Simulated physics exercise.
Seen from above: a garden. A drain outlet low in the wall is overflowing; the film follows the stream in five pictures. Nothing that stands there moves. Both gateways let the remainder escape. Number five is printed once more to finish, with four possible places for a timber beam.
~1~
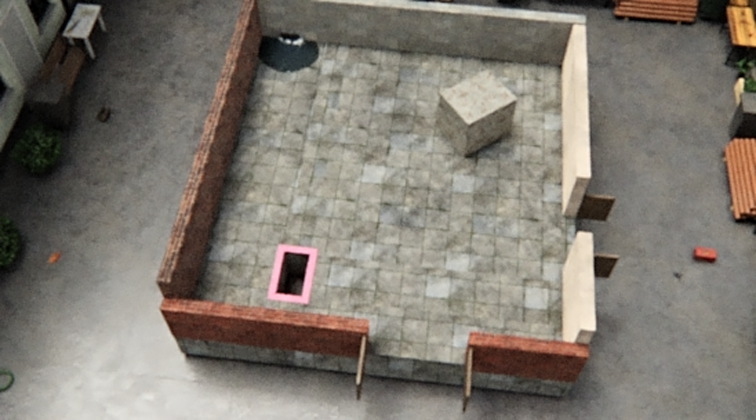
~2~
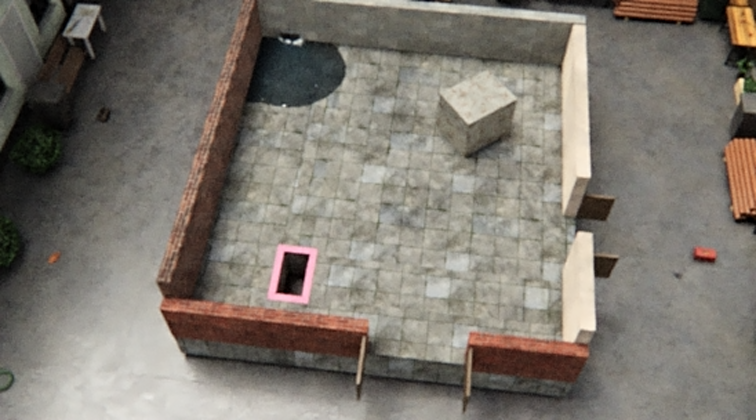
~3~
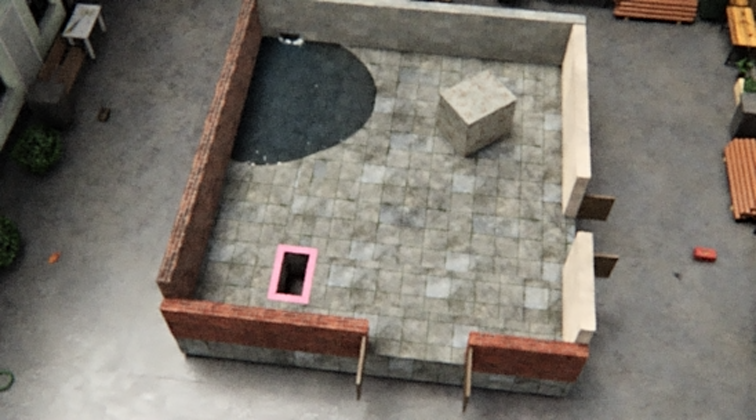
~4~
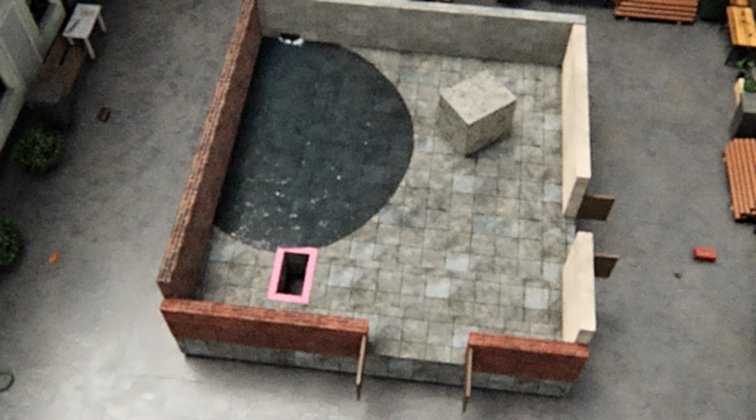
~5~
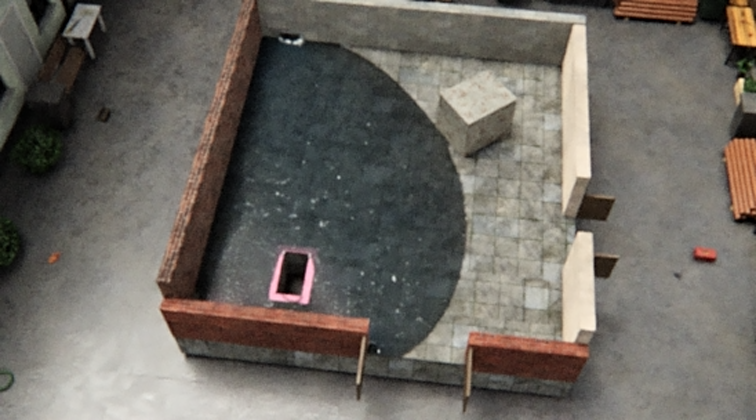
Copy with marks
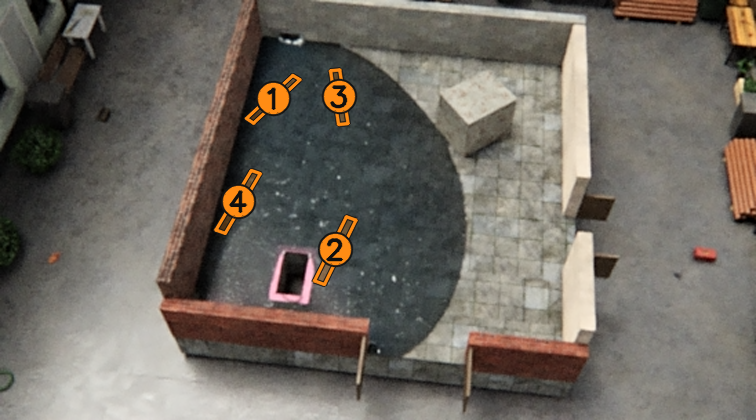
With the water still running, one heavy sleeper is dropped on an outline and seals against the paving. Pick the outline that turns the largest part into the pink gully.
Go for 2.
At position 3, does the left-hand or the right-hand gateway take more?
More leaves on the left.
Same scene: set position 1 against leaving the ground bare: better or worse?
It is worse.
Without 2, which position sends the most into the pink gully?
That is position 3.
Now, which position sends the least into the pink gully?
1 it is.
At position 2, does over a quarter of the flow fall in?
Yes.
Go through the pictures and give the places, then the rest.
Outfall at (290, 35); pink gully at (293, 274); open gate at (417, 347); open gate at (563, 243); front seen at (280, 66), 2 % of the ground wet; pink gully still dry, in the first picture.
Front seen at (282, 104), 7 % of the ground wet; pink gully still dry, in the second picture.
Front seen at (274, 161), 17 % of the ground wet; pink gully still dry, in the third picture.
Front seen at (264, 247), 34 % of the ground wet; pink gully still dry, in the fourth picture.
Front seen at (436, 301), 56 % of the ground wet; pink gully taking water, in the fifth picture.
On the marked copy, 1 from (250, 120) to (296, 77); 2 from (319, 282) to (351, 218); 3 from (335, 70) to (343, 124); 4 from (220, 231) to (255, 172).
If 1 is chosen, about 16 % of the stream goes into the pink gully, about 82 % out by the gates.
If 2 is chosen, about 44 % of the stream goes into the pink gully, about 54 % out by the gates.
If 3 is chosen, about 30 % of the stream goes into the pink gully, about 68 % out by the gates.
If 4 is chosen, about 21 % of the stream goes into the pink gully, about 77 % out by the gates.
